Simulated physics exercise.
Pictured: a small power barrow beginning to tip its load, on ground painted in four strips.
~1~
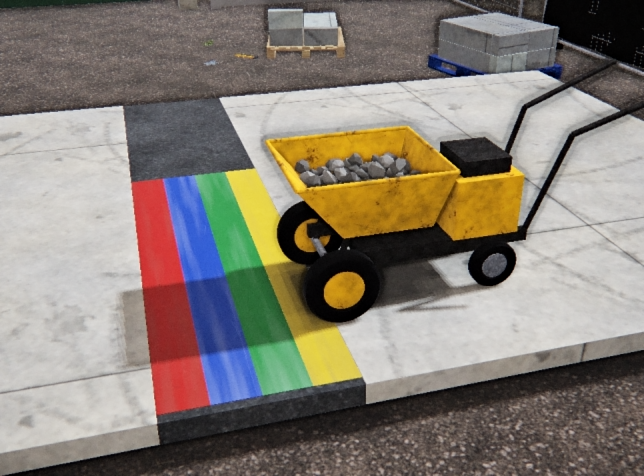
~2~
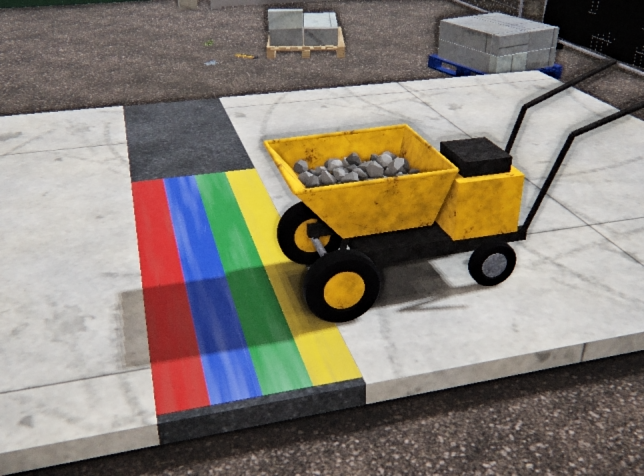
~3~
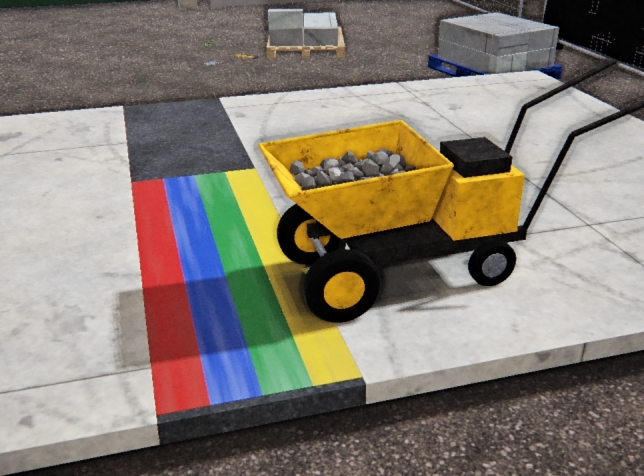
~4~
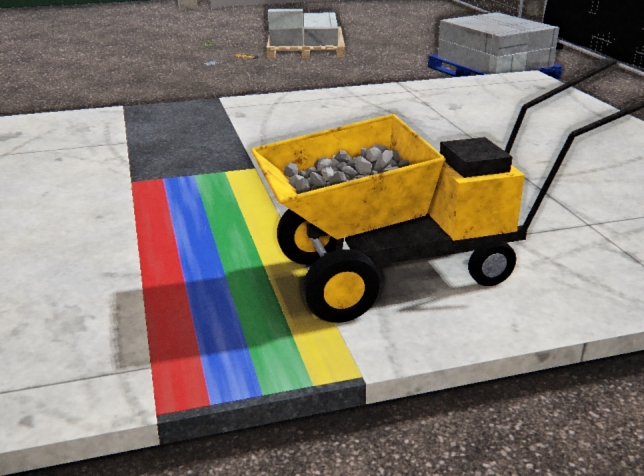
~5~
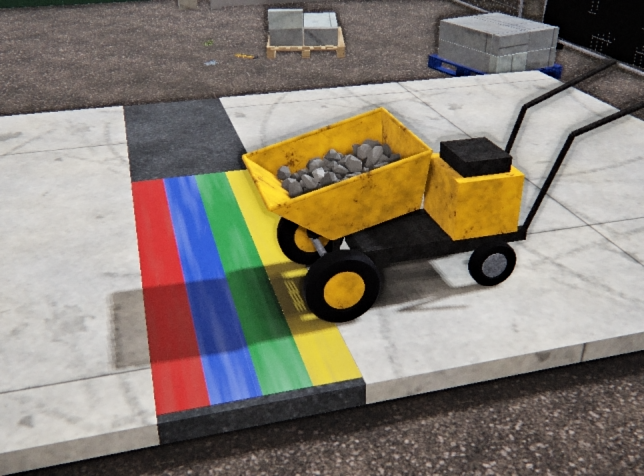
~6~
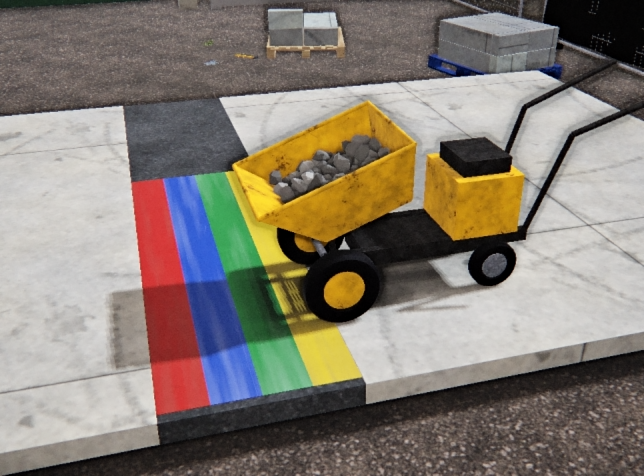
A yellow power barrow loaded with grey broken stones stood beside red, blue, green and yellow painted strips, and its skip slowly tilted forward to the left, its back end rising while the wheels stayed put.
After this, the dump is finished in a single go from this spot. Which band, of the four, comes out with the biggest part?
The red band comes out ahead.
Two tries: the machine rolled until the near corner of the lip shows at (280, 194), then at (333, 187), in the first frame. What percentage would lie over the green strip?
Try 1: 0 %. Try 2: 10 %.
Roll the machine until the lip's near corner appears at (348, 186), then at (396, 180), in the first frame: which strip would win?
On the first try it comes out as the blue strip, and on the second as the green one.
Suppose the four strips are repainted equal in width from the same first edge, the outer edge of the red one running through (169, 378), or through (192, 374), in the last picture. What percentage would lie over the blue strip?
Shares: 10 %; then 0 %.
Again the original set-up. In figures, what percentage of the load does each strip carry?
In per cent, approximately: Yellow 0, green 0, blue 20, red 45.
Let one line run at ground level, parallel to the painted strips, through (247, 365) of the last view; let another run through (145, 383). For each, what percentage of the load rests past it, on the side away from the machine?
Roughly 80 per cent, and 10 per cent.
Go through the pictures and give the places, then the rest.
In the first picture, lip of the skip at (297, 192), level; top of the load at (361, 174), broken stones; yellow strip at (322, 347); green strip at (276, 356); blue strip at (228, 364); red strip at (178, 373).
In the second picture, lip of the skip at (295, 193), tipped barely; top of the load at (360, 173).
In the third picture, lip of the skip at (289, 196), tipped barely; top of the load at (369, 173).
In the fourth picture, lip of the skip at (280, 202), tipped a little; top of the load at (363, 171).
In the fifth picture, lip of the skip at (270, 209), tipped a little; top of the load at (378, 168).
In the sixth picture, lip of the skip at (258, 220), tipped clearly; top of the load at (376, 169); yellow strip at (322, 347); green strip at (276, 356); blue strip at (228, 364); red strip at (178, 373).
Soon after the last picture, skip tipped steeply; all in the skip.
A little later, skip tipped right over; about two thirds in the skip; a small part over the blue strip; about a quarter over the red strip; a stray few off the paint.
Later still, skip tipped right over; about a quarter in the skip; about a quarter over the blue strip; about half over the red strip; a small part off the paint.
At rest, skip tipped right over; about a quarter in the skip; none over the yellow strip; none over the green strip; about a quarter over the blue strip; about half over the red strip; a small part off the paint.
